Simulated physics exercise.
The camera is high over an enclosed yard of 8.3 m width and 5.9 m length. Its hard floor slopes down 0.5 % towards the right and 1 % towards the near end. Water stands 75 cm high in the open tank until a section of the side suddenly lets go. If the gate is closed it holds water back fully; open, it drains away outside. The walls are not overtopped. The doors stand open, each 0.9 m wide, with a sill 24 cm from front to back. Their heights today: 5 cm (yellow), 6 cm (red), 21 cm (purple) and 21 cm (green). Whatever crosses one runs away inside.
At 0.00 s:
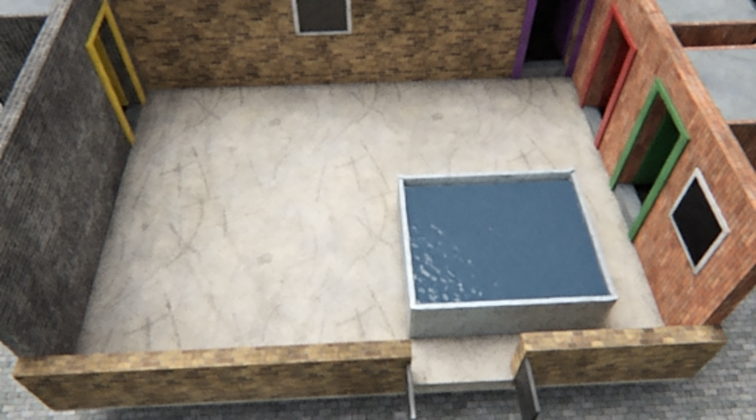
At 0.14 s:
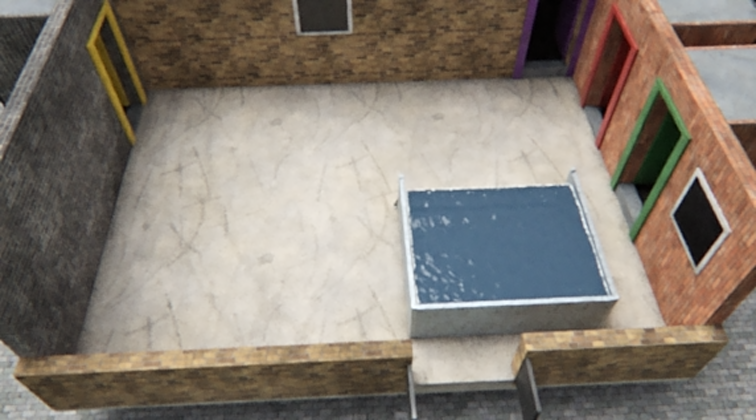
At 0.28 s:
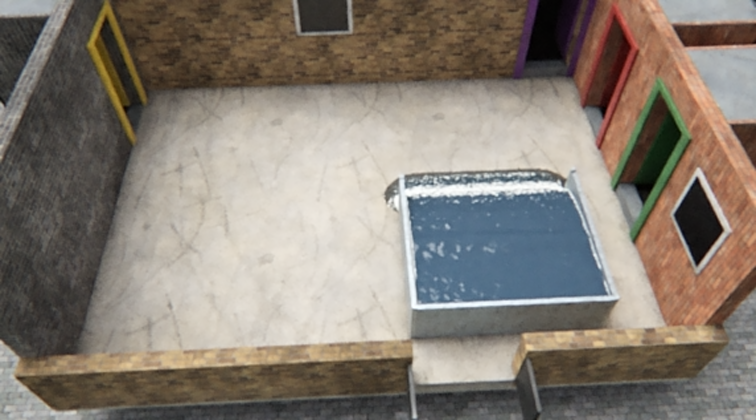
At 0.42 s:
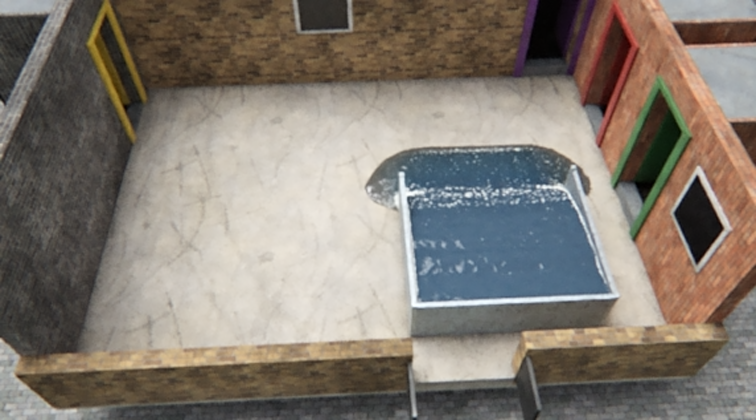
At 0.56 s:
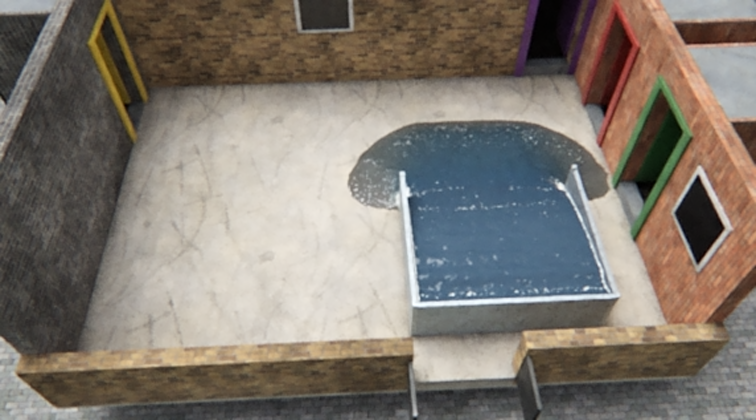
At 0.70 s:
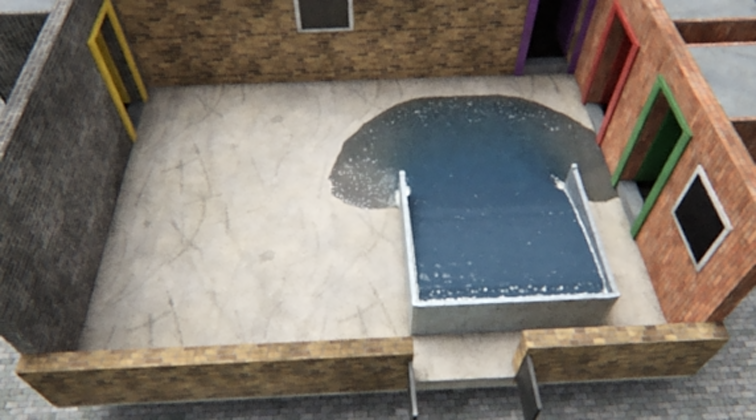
Walled brick yard with coloured doorways, water pouring from the far side of an open tank and spreading across the pale floor.
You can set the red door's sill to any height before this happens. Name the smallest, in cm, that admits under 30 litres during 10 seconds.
Some 22 cm above the ground.
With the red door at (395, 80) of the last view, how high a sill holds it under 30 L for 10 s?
Roughly 27 cm.
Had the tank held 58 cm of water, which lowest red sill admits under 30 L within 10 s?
About 17 cm.
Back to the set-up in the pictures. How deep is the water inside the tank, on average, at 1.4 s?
Some 38 cm.
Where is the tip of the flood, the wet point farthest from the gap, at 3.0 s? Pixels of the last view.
At about (148, 91).
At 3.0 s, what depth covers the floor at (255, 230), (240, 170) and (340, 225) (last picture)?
About 0, 0 and 0 cm.
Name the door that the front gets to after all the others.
It is the yellow one.
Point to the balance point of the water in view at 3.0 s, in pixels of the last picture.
At about (455, 148).
After 1.4 s water covers 35 % of the floor, deepest (44 cm) near (456, 81); 11 cm at the red door, 2 litres in over its 6 cm sill.
After 3.0 s water covers 45 % of the floor, deepest (36 cm) near (566, 77); 24 cm at the red door, 102 litres in over its 6 cm sill.
After 10.0 s water covers 100 % of the floor, deepest (15 cm) near (70, 380); 6 cm at the red door, 324 litres in over its 6 cm sill.
At the red door as built, the water arrived by 0.8 s and peaked near 26 cm at 2.8 s.
Run again over the same 10 s with other heights there, 55 litres in over 18 cm, 16 litres over 24.5 cm. The limit of 30 litres is kept from about 22 cm up.
